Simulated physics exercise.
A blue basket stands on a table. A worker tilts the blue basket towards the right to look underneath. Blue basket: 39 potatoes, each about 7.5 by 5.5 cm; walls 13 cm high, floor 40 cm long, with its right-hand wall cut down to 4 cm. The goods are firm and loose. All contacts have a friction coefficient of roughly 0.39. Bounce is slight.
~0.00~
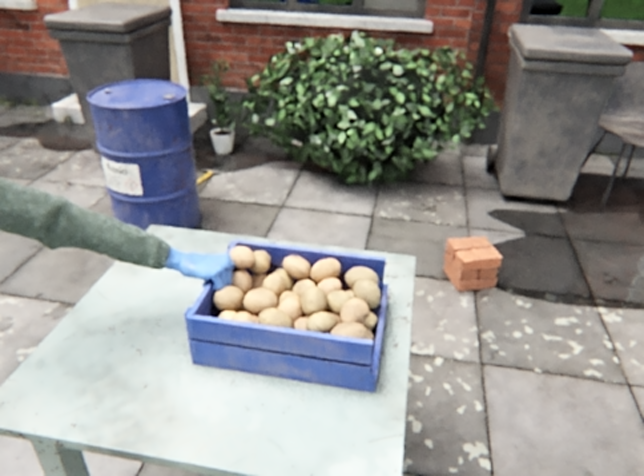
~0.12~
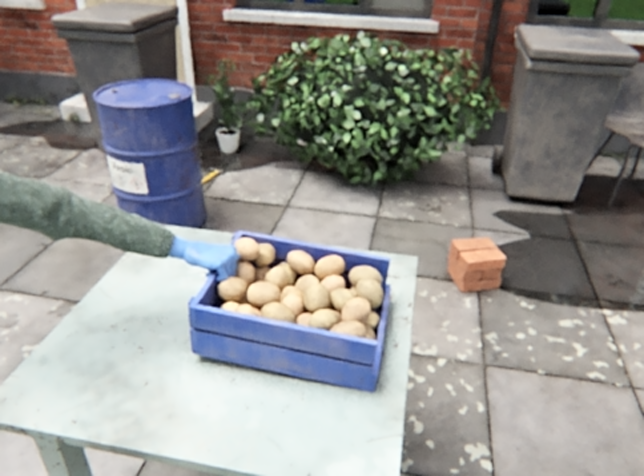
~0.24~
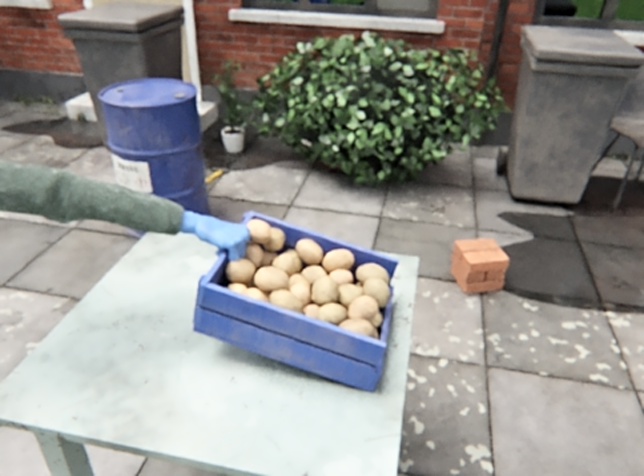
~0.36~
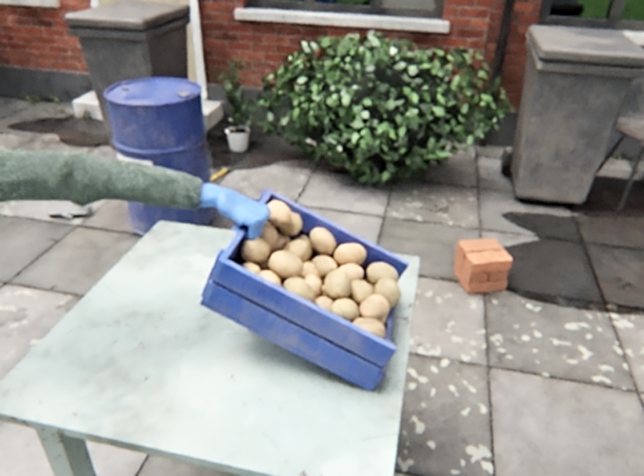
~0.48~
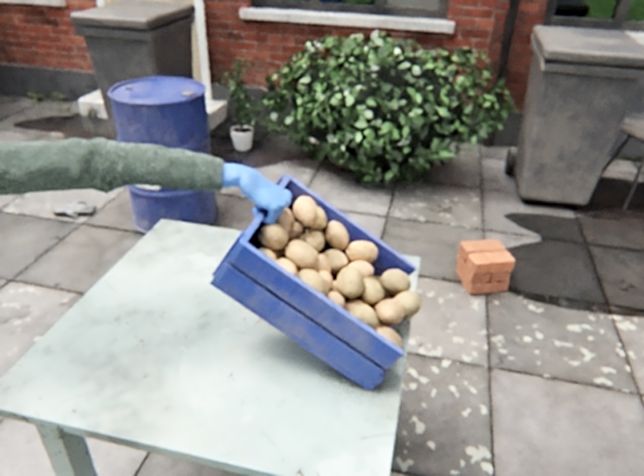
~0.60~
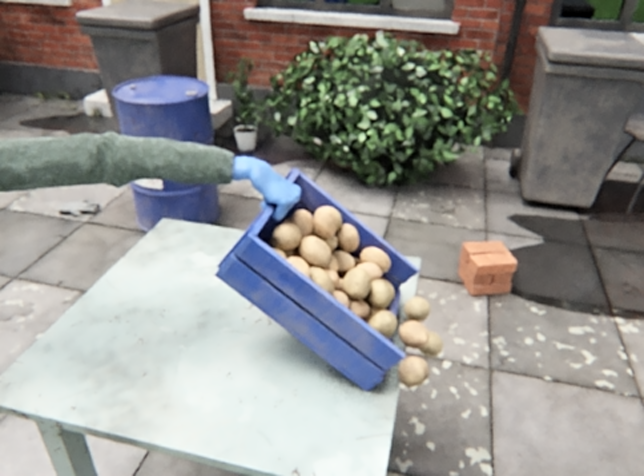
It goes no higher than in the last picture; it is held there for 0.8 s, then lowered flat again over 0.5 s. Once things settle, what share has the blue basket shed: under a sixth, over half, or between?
It sheds between a sixth and a half of them.
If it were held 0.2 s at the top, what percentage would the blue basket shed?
Then blue basket 20 per cent.
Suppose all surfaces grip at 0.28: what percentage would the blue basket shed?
Then blue basket 40 per cent.
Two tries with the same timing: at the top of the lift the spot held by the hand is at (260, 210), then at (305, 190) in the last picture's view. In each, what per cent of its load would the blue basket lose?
Blue basket 20 then 40 per cent.
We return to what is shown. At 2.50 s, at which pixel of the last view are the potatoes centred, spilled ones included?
Around (318, 323).
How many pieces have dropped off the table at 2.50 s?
About 10.
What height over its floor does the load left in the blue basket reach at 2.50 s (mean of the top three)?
Roughly 12 cm high.
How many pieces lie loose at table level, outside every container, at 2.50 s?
Roughly 0.
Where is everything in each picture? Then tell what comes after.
In the first frame (we follow the rim corner now nearest the camera; the camera moves round a little), blue basket at (373, 342); tilt 0°; nothing out yet.
Blue basket at (377, 343); tilt 4°, in the second frame.
Blue basket at (386, 345); tilt 13°, in the third frame.
Blue basket at (397, 348); tilt 23°, in the fourth frame.
Blue basket at (404, 353); tilt 32°, in the fifth frame.
Blue basket at (405, 356); tilt 36°; 4 out, the lowest potato at (429, 344), in the sixth frame.
After 0.90 s, tilt 36°; 7 of 39 out of the blue basket.
After 1.29 s, tilt 36°; 8 of 39 out of the blue basket.
After 1.82 s, tilt 2°; 10 of 39 out of the blue basket.
Outcome (at 2.50 s), 10 of 39 out of the blue basket. Asked share, 10 of 39, 26 per cent.
